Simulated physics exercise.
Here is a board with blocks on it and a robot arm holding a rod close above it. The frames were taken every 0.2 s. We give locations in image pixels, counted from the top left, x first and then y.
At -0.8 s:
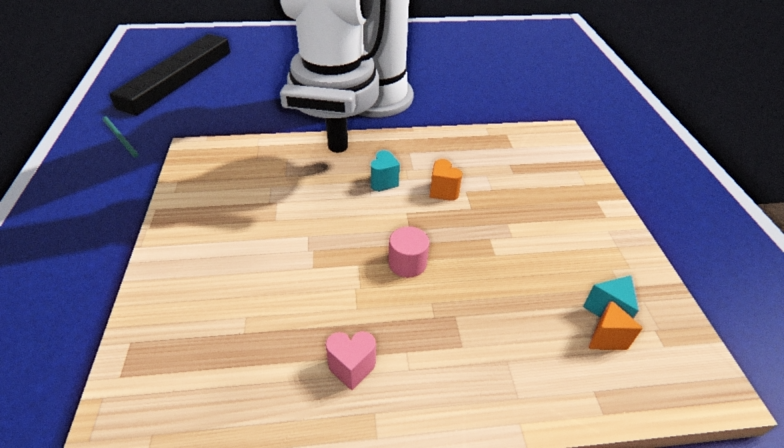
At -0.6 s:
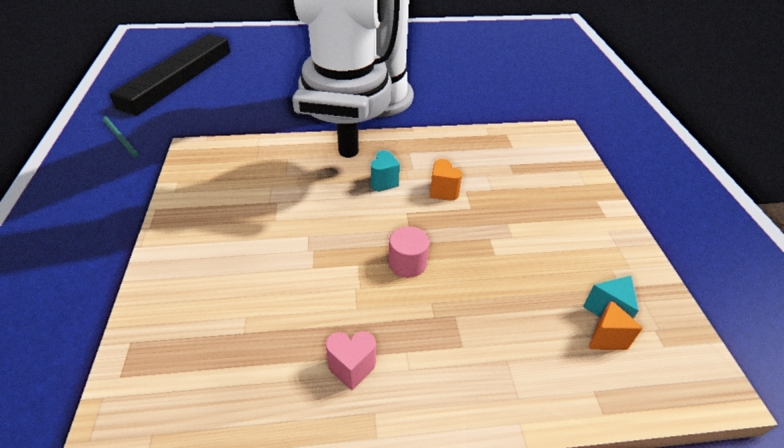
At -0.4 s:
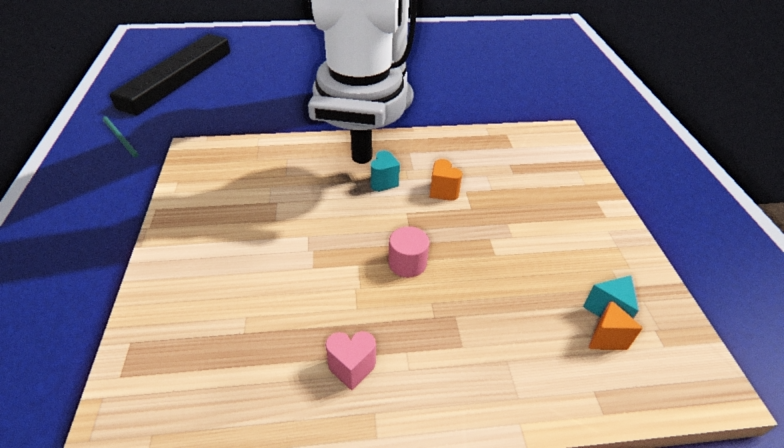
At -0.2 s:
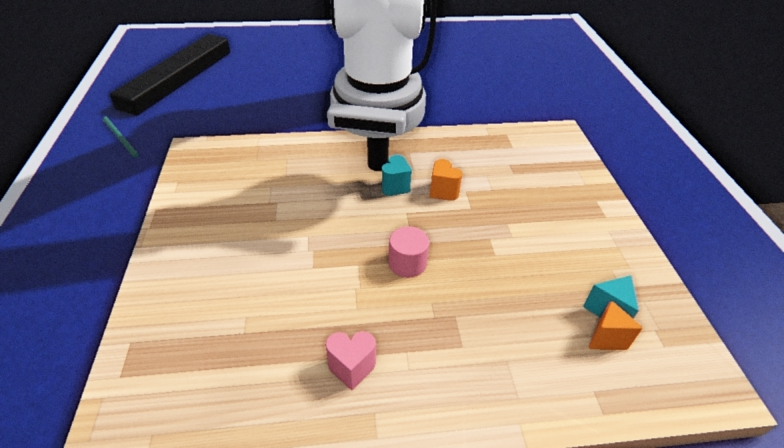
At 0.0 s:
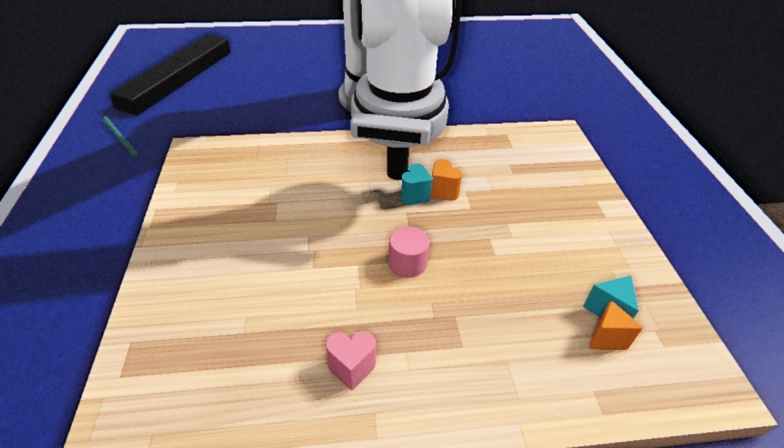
A robot arm holding a black rod moves slowly right along the far side of a wooden board scattered with colored blocks. The rod meets a turquoise heart-shaped block and pushes it a short way right and slightly nearer, until it sits against the orange heart-shaped block.
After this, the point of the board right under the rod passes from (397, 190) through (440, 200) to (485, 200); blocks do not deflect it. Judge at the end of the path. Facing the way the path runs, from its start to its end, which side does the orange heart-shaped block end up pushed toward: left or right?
Heads left.
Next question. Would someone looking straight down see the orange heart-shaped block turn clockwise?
That would be a no.
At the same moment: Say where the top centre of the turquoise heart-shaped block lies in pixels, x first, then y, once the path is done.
I expect it at (481, 192).
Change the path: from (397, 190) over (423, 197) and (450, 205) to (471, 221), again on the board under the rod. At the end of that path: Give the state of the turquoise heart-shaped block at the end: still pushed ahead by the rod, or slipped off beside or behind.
By the time the path ends, the turquoise heart-shaped block is still sitting right in front of the rod.
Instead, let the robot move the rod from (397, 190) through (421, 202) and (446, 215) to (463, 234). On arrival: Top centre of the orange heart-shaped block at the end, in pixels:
Most likely (460, 171).
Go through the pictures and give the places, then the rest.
In the first frame, rod tip at (338, 148); block tops, turquoise heart-shaped block at (384, 160); orange heart-shaped block at (446, 169).
In the second frame, rod at (349, 153); blocks unchanged.
In the third frame, rod at (362, 159); blocks unchanged.
In the fourth frame, rod at (378, 166); turquoise heart-shaped block at (397, 165).
In the fifth frame, rod at (397, 175); turquoise heart-shaped block at (417, 173); orange heart-shaped block at (446, 169).
What follows on the original path. One third of the way, rod at (427, 182); turquoise heart-shaped block at (446, 183); orange heart-shaped block at (463, 170), turned 55° anticlockwise.
Two thirds of the way, rod at (458, 186); turquoise heart-shaped block at (472, 191), turned 35° clockwise; orange heart-shaped block at (477, 168), turned 75° anticlockwise.
At the end, rod at (489, 185); turquoise heart-shaped block at (481, 192), turned 70° clockwise; orange heart-shaped block at (499, 162), turned 115° anticlockwise.
